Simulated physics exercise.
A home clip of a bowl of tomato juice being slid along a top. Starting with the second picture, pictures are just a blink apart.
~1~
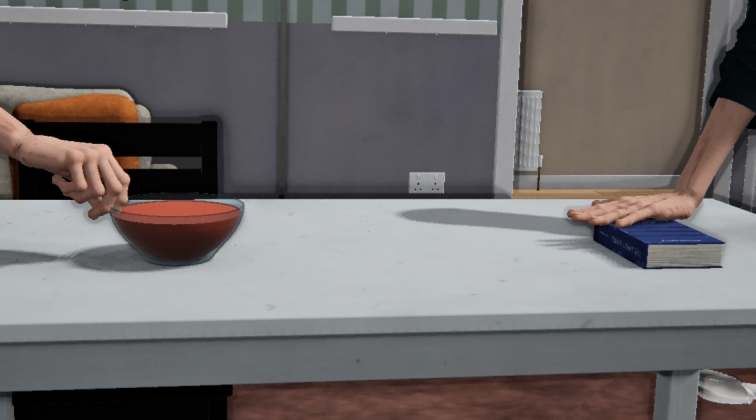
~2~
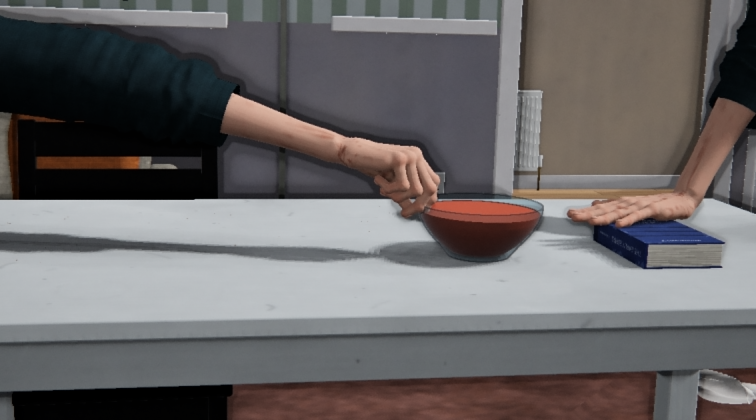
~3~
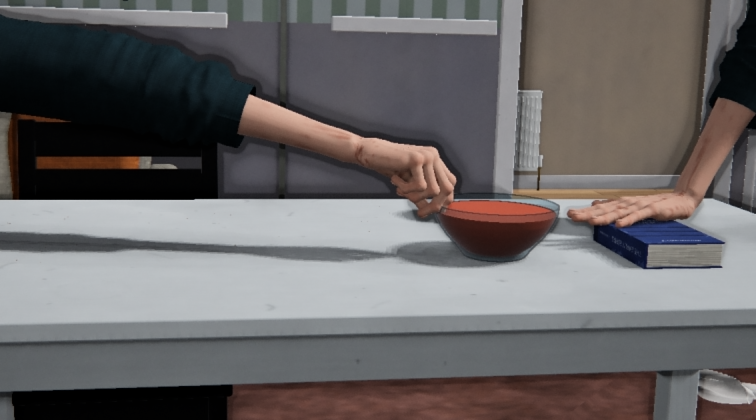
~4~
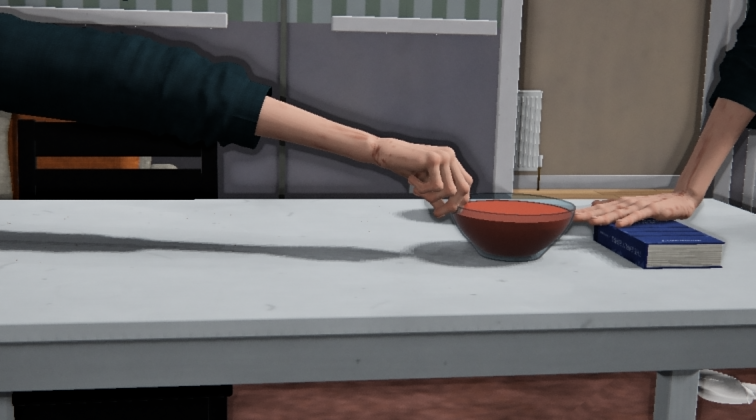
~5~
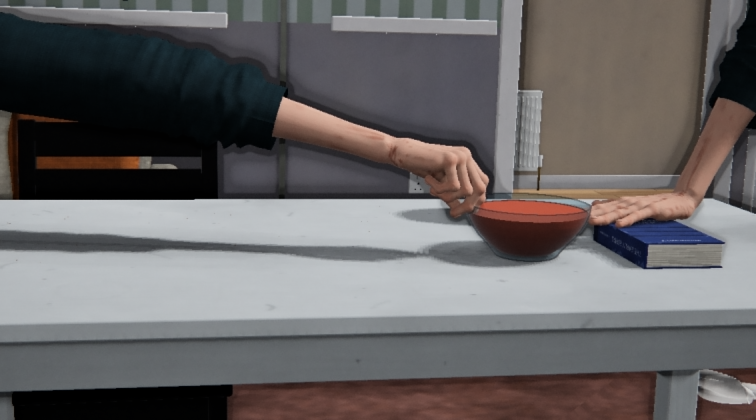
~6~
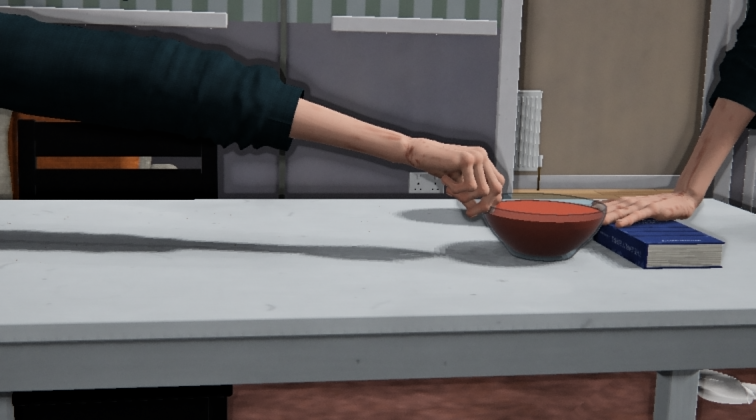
A glass bowl of red liquid slides rightward across a pale tabletop, pushed by a hand reaching in from the left, and draws close to a blue book on which another hand rests, unmoving.
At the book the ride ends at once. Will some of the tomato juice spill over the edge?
Yes.
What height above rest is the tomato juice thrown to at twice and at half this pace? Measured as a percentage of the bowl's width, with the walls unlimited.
Peak: Around 30 in a hundred, then around 10 in a hundred.
Shortly, the bowl meets the book.
Then, the tomato juice surges up the wall; it has lost some.
At the finish, the bowl stands at the book; it has lost some.
